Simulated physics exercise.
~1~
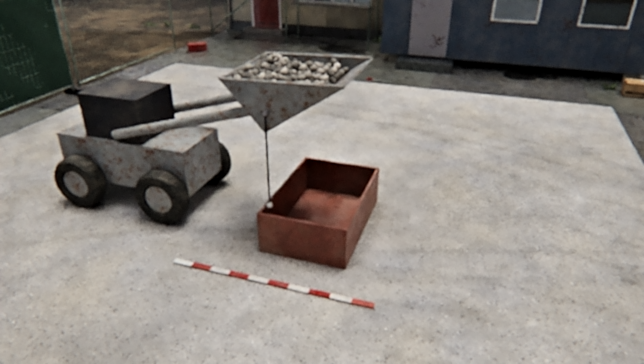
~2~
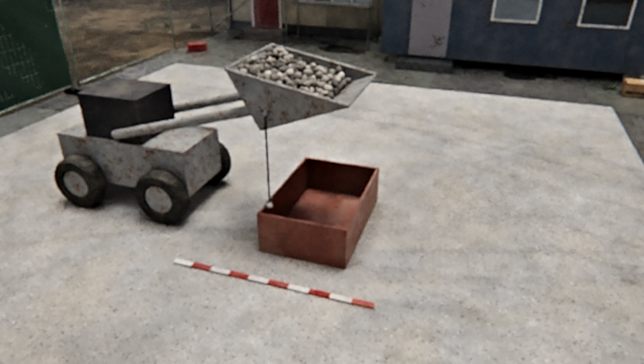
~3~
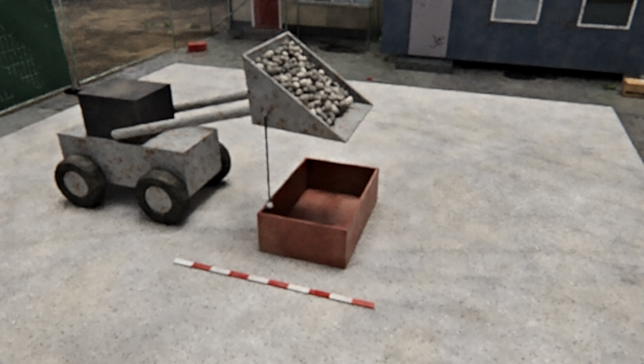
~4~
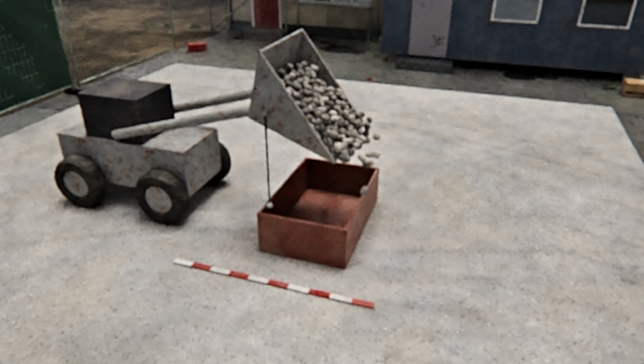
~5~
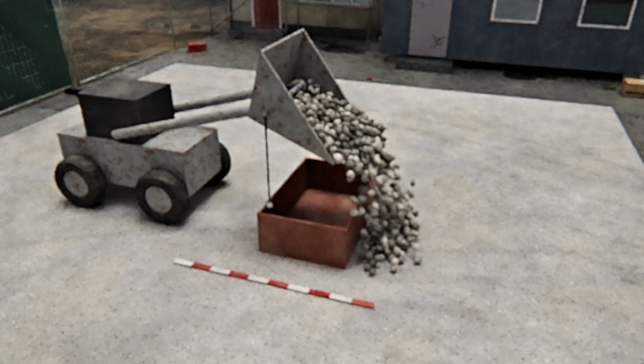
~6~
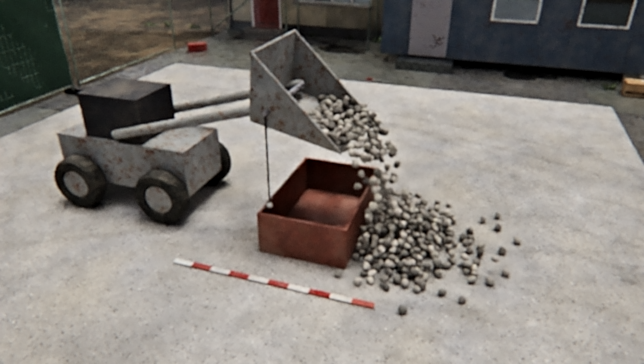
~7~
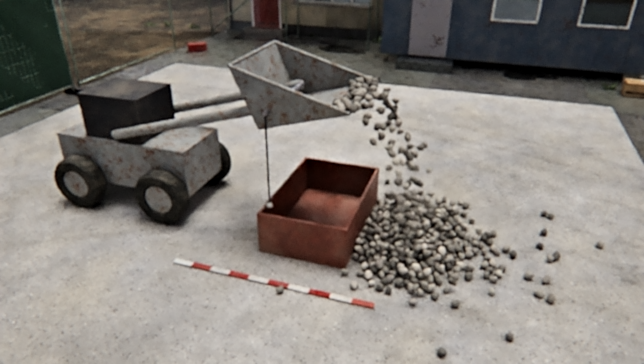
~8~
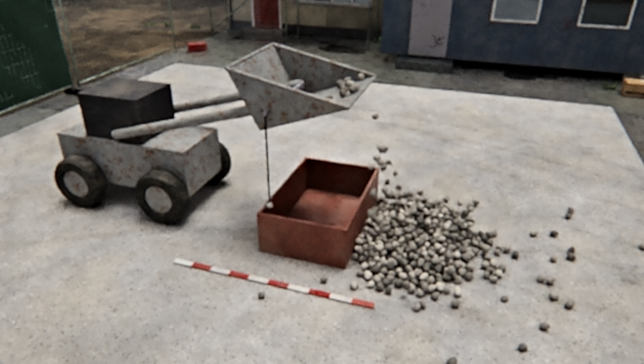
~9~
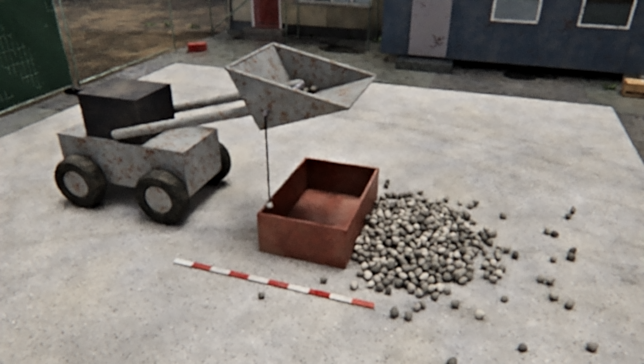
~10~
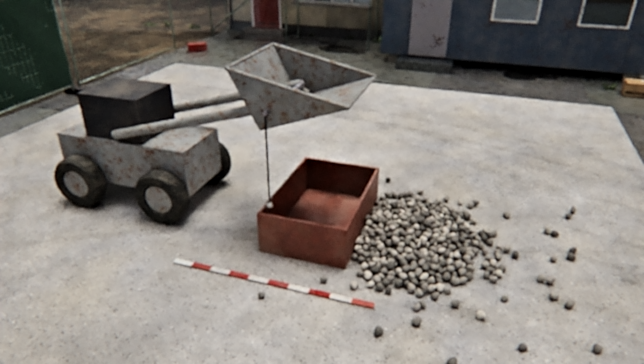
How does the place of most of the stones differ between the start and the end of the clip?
At the start the stones are up in the loader's raised bucket, and by the end most of them lie in a spread heap on the ground to the right of the reddish box.
